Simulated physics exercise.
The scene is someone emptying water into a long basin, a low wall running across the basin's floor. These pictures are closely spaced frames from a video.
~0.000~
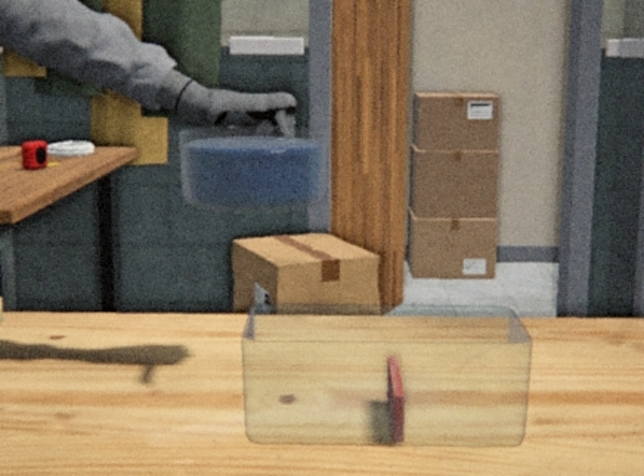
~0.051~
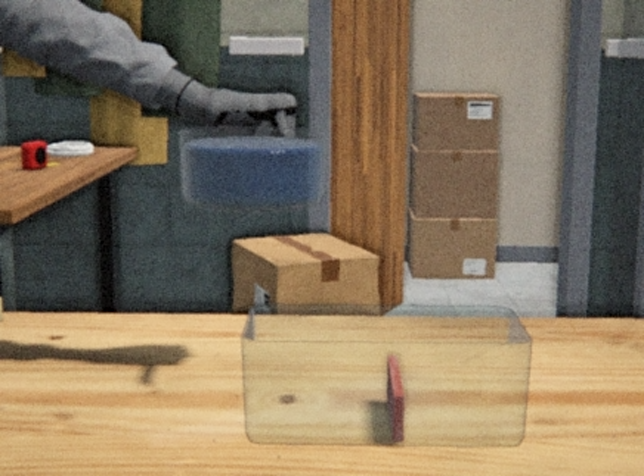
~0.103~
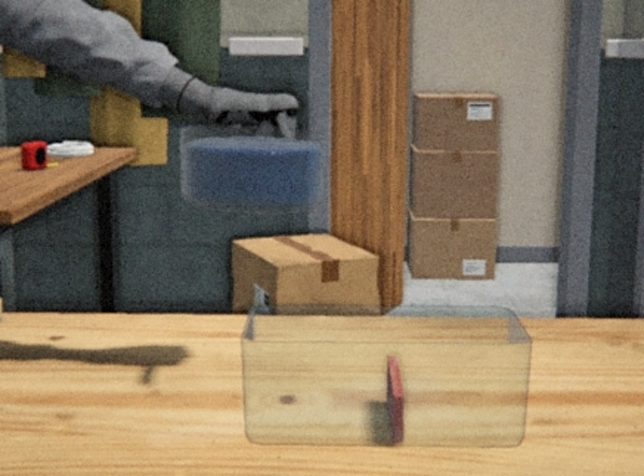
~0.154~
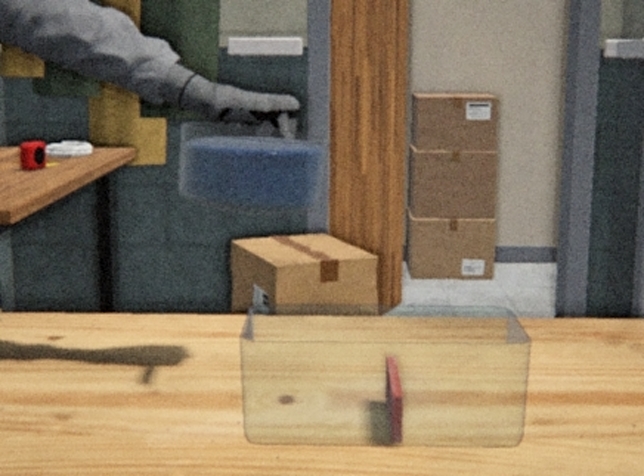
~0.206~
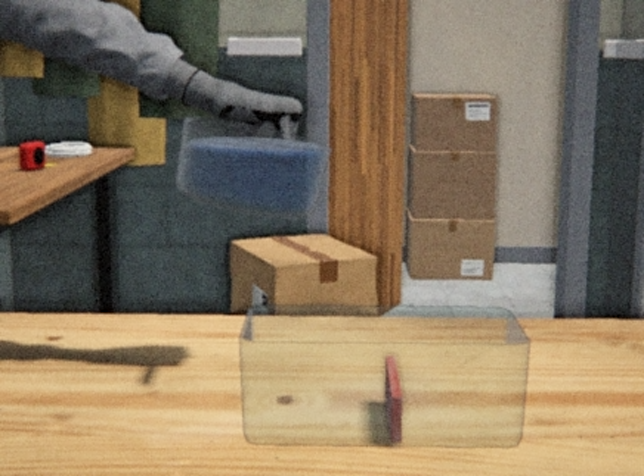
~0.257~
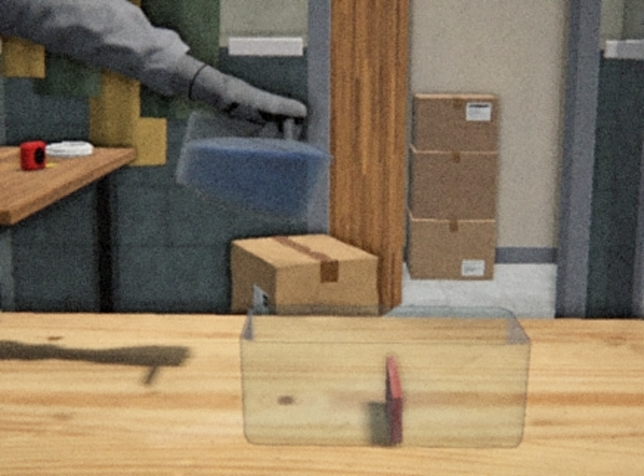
A gray-gloved hand at upper left gradually tilts a clear container of blue water, its right side dipping slightly, above a long transparent basin with a low red wall on its floor, set on a wooden table.
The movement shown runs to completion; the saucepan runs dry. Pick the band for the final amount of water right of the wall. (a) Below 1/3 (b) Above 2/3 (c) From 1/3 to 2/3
From 1/3 to 2/3.
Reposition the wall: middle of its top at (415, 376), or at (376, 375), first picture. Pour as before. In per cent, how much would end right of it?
Respectively 20 and 60 per cent, approximately.
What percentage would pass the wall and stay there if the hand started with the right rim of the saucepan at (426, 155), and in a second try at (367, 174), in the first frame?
About 80 per cent, then about 65 per cent.
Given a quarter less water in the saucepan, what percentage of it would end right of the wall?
Close to 25 per cent, more or less.
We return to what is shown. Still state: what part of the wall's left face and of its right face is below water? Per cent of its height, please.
Once still, it is 50 % on the left and 50 % on the right.
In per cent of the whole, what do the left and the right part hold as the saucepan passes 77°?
Near 5 in a hundred left, near 10 in a hundred right.
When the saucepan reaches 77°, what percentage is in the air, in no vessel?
Estimate: 40 per cent, roughly.
A moment on, the saucepan is tipped on its side and 40 per cent is still to pour, 6 is left of the wall and 12 right of it.
Next, the saucepan is tipped right over and 6 per cent is still to pour, 41 is left of the wall and 43 right of it.
Then the saucepan is tipped right over and 0 per cent is still to pour, 53 is left of the wall and 43 right of it.
Later the saucepan is tipped right over and 0 per cent is still to pour, 54 is left of the wall and 44 right of it.
Finally, 54 per cent lies left of the wall, 44 right of it and 2 outside.
